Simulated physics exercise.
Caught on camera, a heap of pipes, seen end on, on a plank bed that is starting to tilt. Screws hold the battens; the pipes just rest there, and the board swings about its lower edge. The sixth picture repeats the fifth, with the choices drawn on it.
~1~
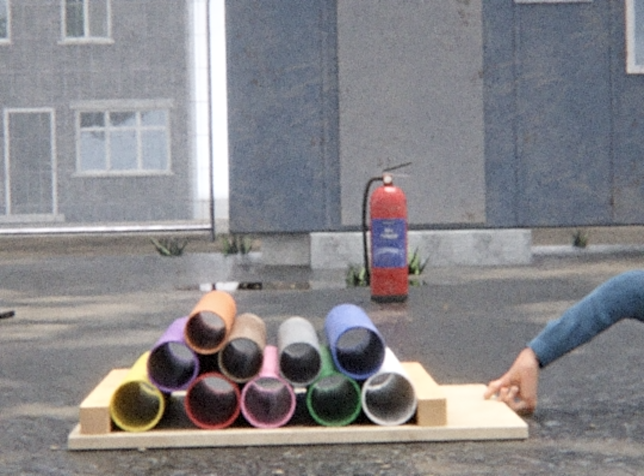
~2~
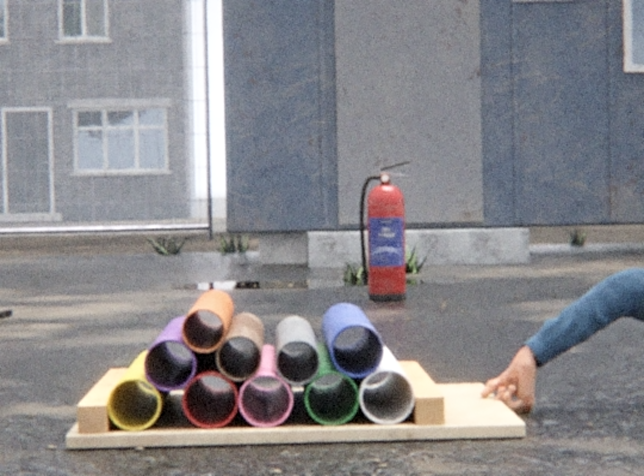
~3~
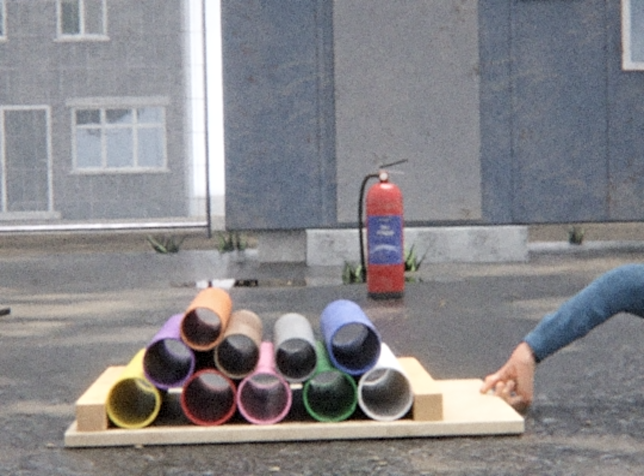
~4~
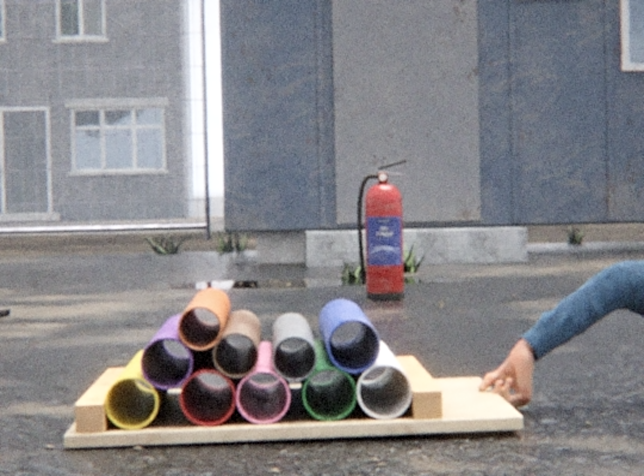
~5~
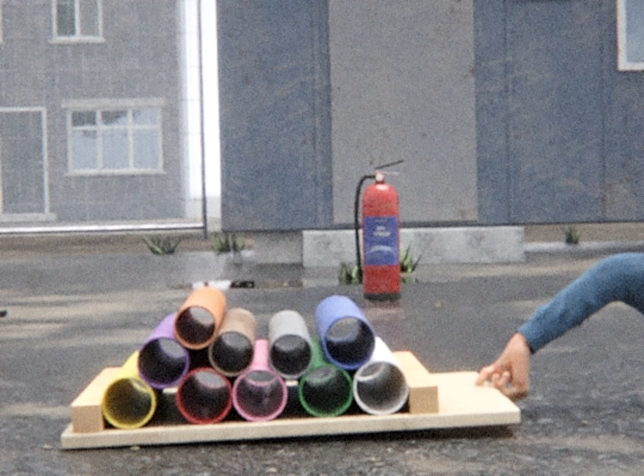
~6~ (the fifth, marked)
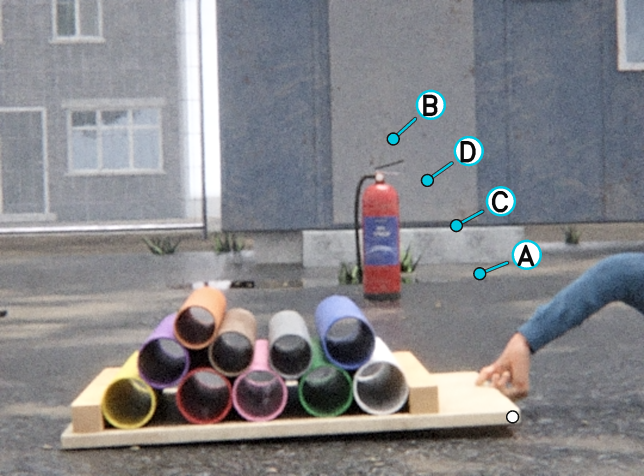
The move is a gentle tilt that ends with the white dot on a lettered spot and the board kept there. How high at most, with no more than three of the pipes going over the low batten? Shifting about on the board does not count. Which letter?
The last mark within the limit is C.
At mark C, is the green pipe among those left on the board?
Yes, with C.
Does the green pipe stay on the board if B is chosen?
The green pipe: Yes.
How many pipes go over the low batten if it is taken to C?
The count is two.
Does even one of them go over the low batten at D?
Yes.
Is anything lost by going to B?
Yes, at B.
On the copy, A at (480, 274); B at (393, 139); C at (457, 226); D at (428, 181); the white dot at (513, 417).
On C. First, board at 16°.
Then, board at 27°.
Finally, board at 27°, two over the low batten (purple, orange).
By contrast, A two over the low batten (purple, orange); B five over the low batten; D five over the low batten.
